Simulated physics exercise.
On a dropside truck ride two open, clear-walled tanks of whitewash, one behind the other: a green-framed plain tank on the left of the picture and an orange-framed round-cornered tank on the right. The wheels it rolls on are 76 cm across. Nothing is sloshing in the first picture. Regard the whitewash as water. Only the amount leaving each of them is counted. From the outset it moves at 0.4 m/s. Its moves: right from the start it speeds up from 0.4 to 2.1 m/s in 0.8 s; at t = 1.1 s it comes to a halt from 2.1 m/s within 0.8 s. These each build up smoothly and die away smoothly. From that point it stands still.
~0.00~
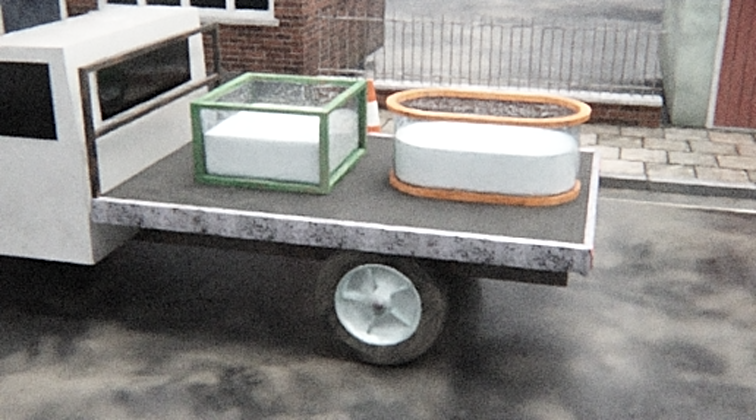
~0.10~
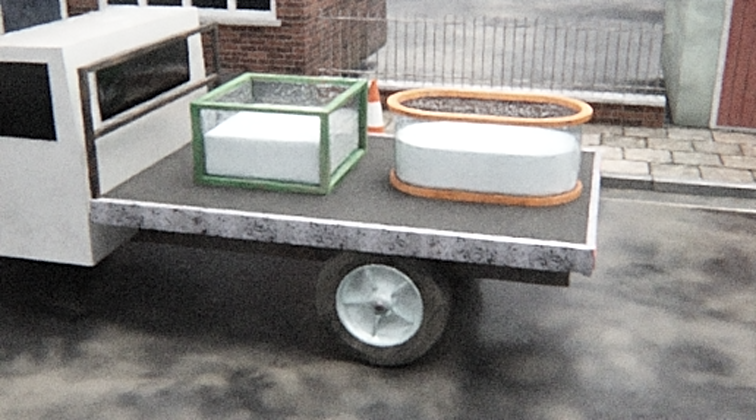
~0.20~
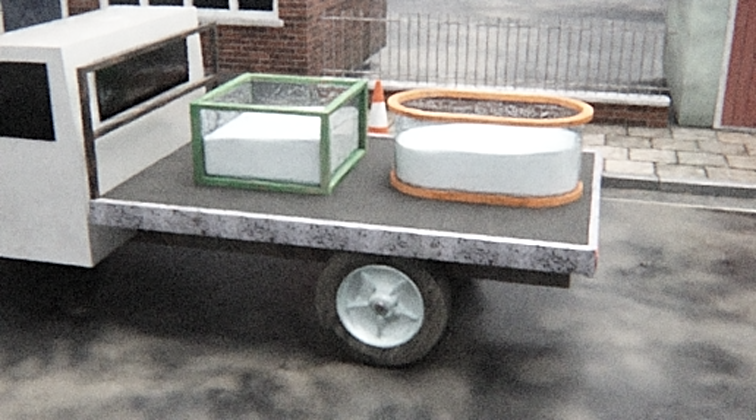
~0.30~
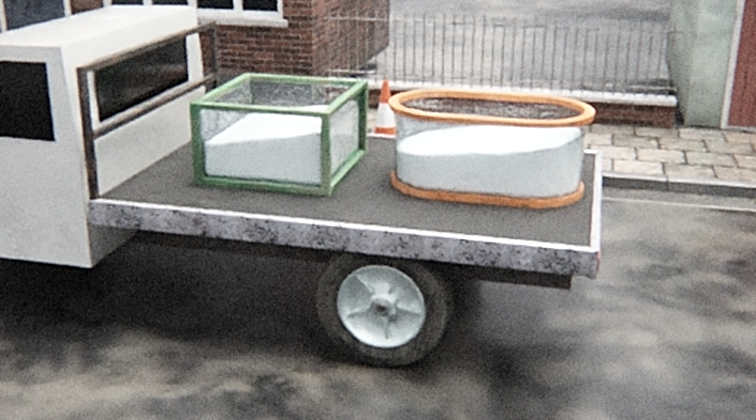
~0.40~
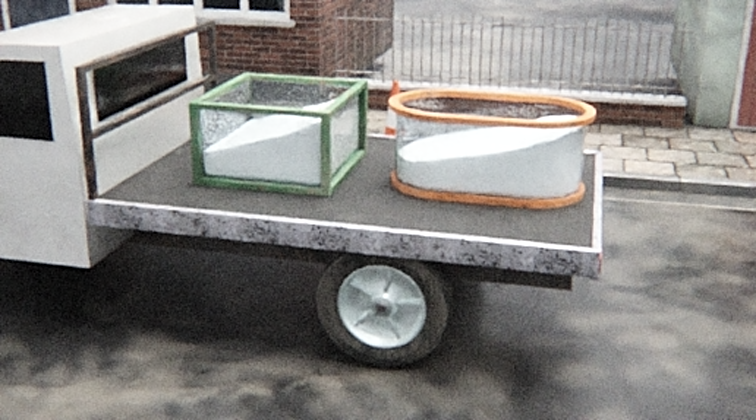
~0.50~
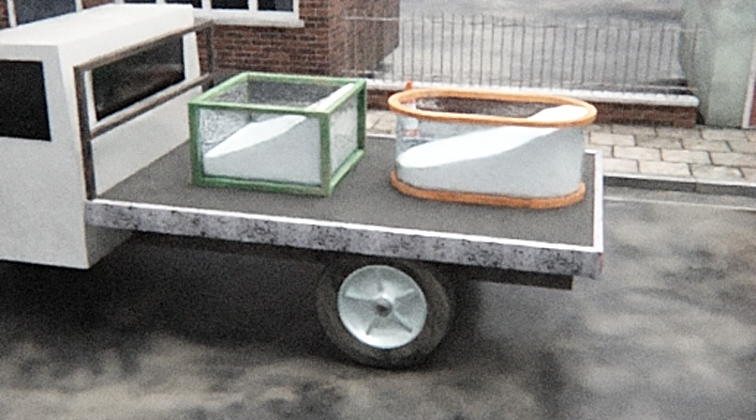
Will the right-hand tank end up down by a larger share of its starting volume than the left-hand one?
Yes.
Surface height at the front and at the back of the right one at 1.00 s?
The surface sits near 12 cm in front and near 36 cm at the rear.
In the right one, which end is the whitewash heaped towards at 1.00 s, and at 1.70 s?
Towards the back, then the front.
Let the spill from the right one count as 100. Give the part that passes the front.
Roughly 70 percent.
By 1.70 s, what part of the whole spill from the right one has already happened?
Close to 40 in a hundred.
By 1.00 s the left one has lost 1 per cent, over the back (front 33 cm, back 25 cm); the right one has lost 1 per cent, over the back (front 12 cm, back 36 cm).
By 1.70 s the left one has lost 2 per cent, mostly over the front, some over the back (front 38 cm, back 8 cm); the right one has lost 6 per cent, over the front, a little elsewhere (front 61 cm, back 3 cm).
By 2.40 s the left one has lost 2 per cent, mostly over the front, some over the back (front 16 cm, back 34 cm); the right one has lost 12 per cent, over the front, a little elsewhere (front 15 cm, back 44 cm).
By 4.89 s the left one has lost 2 per cent, mostly over the front, some over the back; the right one has lost 16 per cent, mostly over the front, some over the back.
